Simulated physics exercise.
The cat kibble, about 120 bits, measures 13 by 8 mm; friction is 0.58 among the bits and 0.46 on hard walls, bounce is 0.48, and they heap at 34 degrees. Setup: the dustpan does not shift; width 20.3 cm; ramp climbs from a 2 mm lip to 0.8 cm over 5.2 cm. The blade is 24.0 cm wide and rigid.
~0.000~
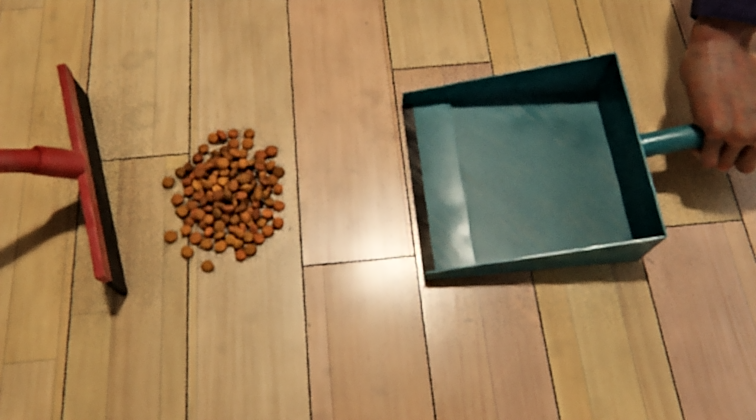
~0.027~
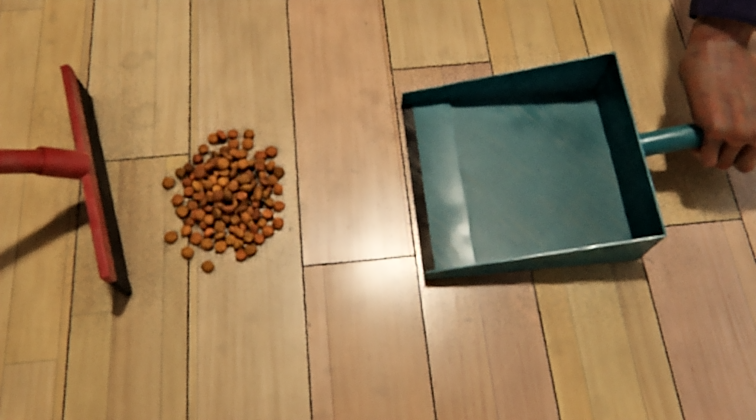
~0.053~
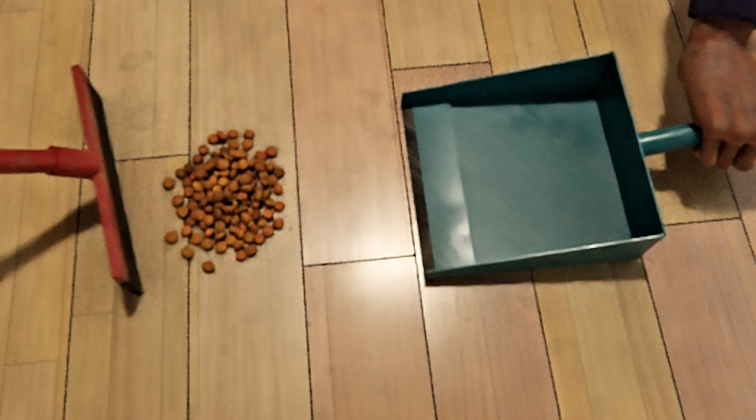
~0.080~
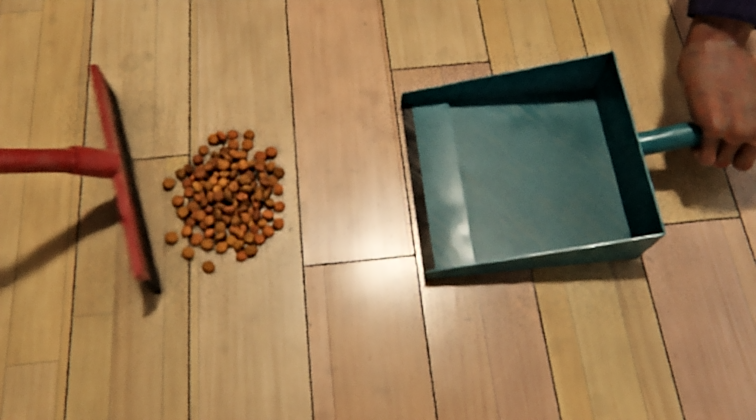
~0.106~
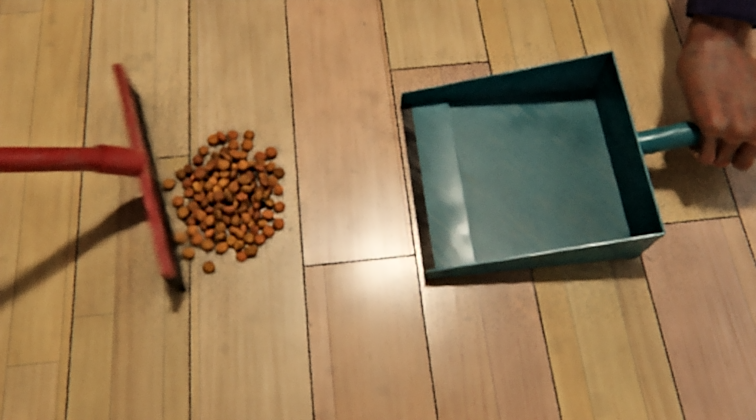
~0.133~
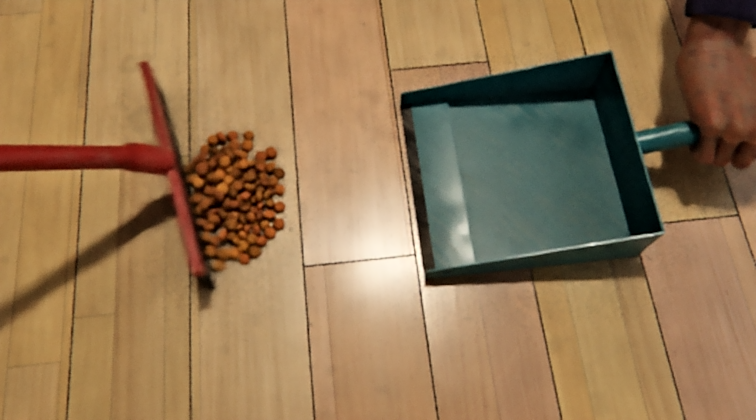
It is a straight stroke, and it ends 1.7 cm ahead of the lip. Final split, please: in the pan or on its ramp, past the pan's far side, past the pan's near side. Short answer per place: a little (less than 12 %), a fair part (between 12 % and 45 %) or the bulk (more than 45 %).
Pan - a fair part, far side - a fair part, near side - a little.
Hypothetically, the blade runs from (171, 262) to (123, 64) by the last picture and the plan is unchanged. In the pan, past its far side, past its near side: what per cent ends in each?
The pan gets 30, the far side 20 and the near side 0.
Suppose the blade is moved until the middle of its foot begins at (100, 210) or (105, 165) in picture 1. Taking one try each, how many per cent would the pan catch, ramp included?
First try about 35 per cent, second about 40 per cent.
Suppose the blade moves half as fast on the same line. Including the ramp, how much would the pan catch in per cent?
Then near 25 in a hundred.
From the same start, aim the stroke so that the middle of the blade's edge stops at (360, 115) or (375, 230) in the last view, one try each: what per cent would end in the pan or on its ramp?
Around 35 per cent, and around 30 per cent.
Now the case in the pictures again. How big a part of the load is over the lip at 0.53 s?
It's near 35 percent at that moment.
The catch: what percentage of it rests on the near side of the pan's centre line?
I'd say near 40 per cent.
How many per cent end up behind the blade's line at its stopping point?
Estimate: About 0 %.
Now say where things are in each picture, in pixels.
In the first frame, blade from (104, 277) to (66, 74), moved 0.0 cm, 0 of the pieces shifted so far; middle of the pieces at (229, 190); pan at (533, 177).
In the second frame, blade from (109, 277) to (70, 74), moved 0.4 cm, 0 of the pieces shifted so far; middle of the pieces at (229, 190).
In the third frame, blade from (121, 276) to (80, 74), moved 1.4 cm, 0 of the pieces shifted so far; middle of the pieces at (229, 190).
In the fourth frame, blade from (142, 275) to (98, 74), moved 3.3 cm, 0 of the pieces shifted so far; middle of the pieces at (229, 191).
In the fifth frame, blade from (169, 273) to (121, 72), moved 5.7 cm, 2 of the pieces shifted so far; middle of the pieces at (229, 191).
In the sixth frame, blade from (199, 271) to (147, 71), moved 8.5 cm, 72 of the pieces shifted so far; middle of the pieces at (235, 190); pan at (531, 175). Its pace works out near 1.02 m/s.
Then, at 0.24 s, middle of the blade 13 cm from the lip; 0 % over the lip, far side 5 %, near side 0 %.
Then, at 0.31 s, middle of the blade 7 cm from the lip; 0 % over the lip, far side 15 %, near side 0 %.
After 0.53 s, middle of the blade 4 cm from the lip; 35 % over the lip, far side 15 %, near side 0 %.
At rest (1.1 s), pan 35 %, far side 15 %, near side 0 %, in front of the lip or behind the blade 45 %.
